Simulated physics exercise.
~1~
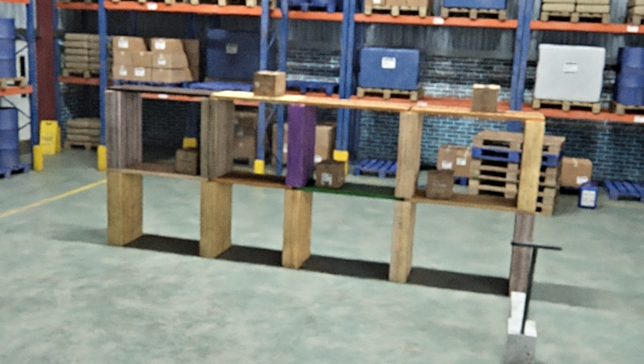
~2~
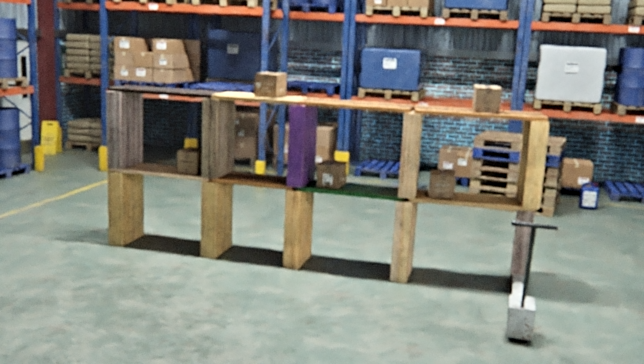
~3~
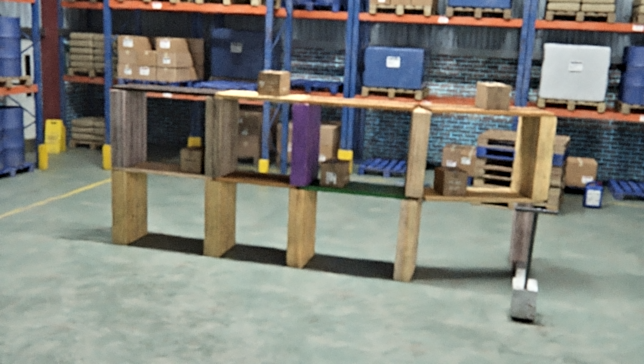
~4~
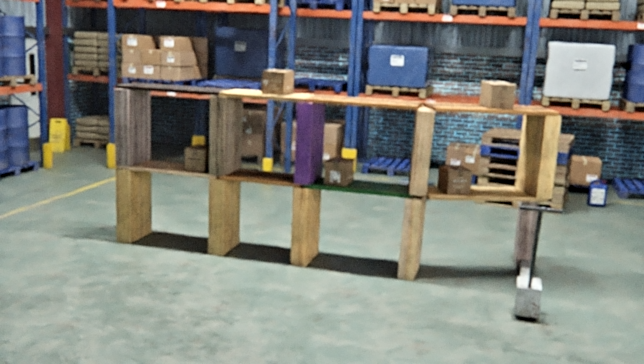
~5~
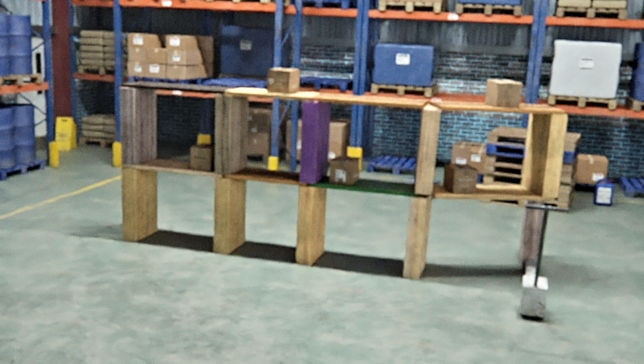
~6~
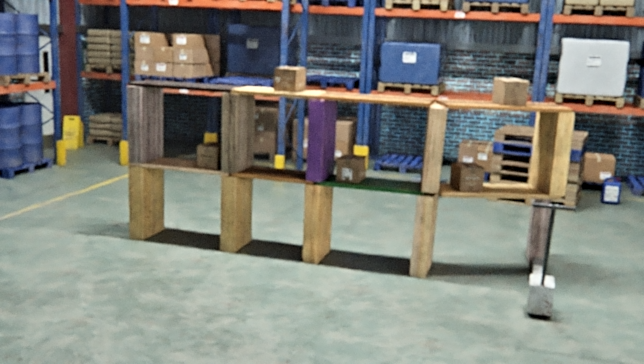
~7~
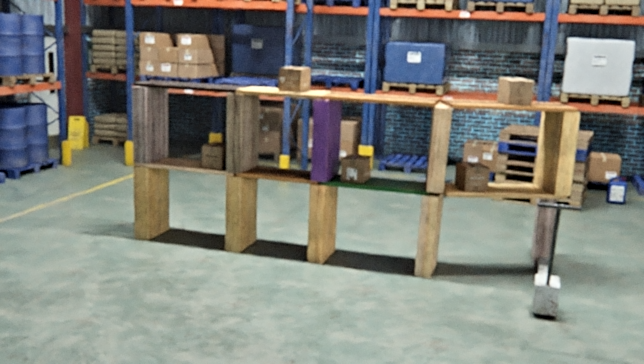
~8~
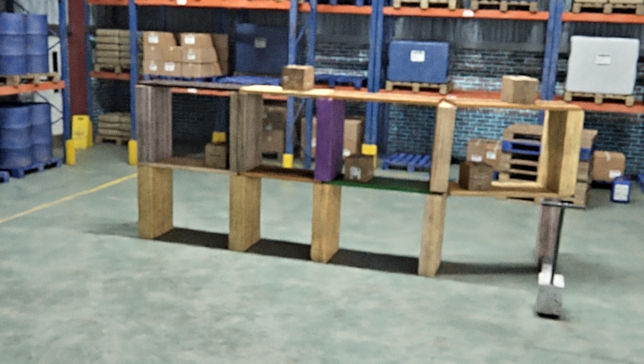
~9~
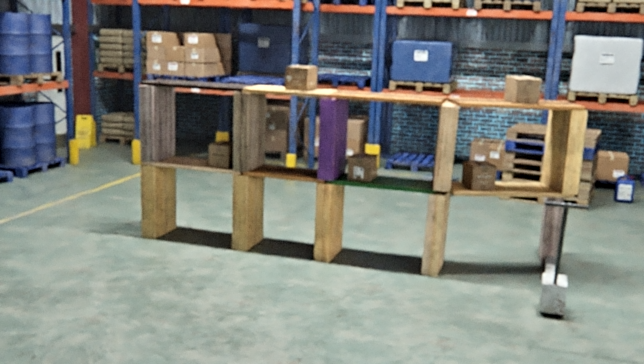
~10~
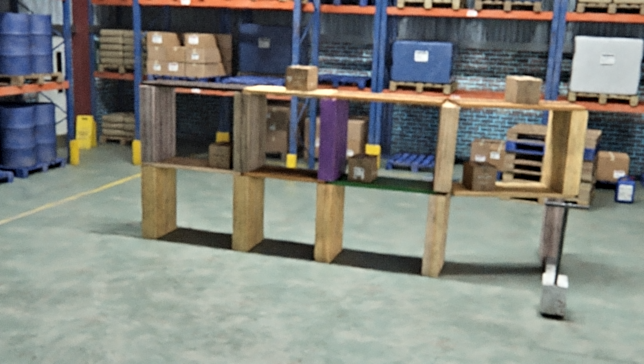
Warehouse floor with a low jack nudging in at the right-hand foot of a two-tier timber shelf, which stays standing.
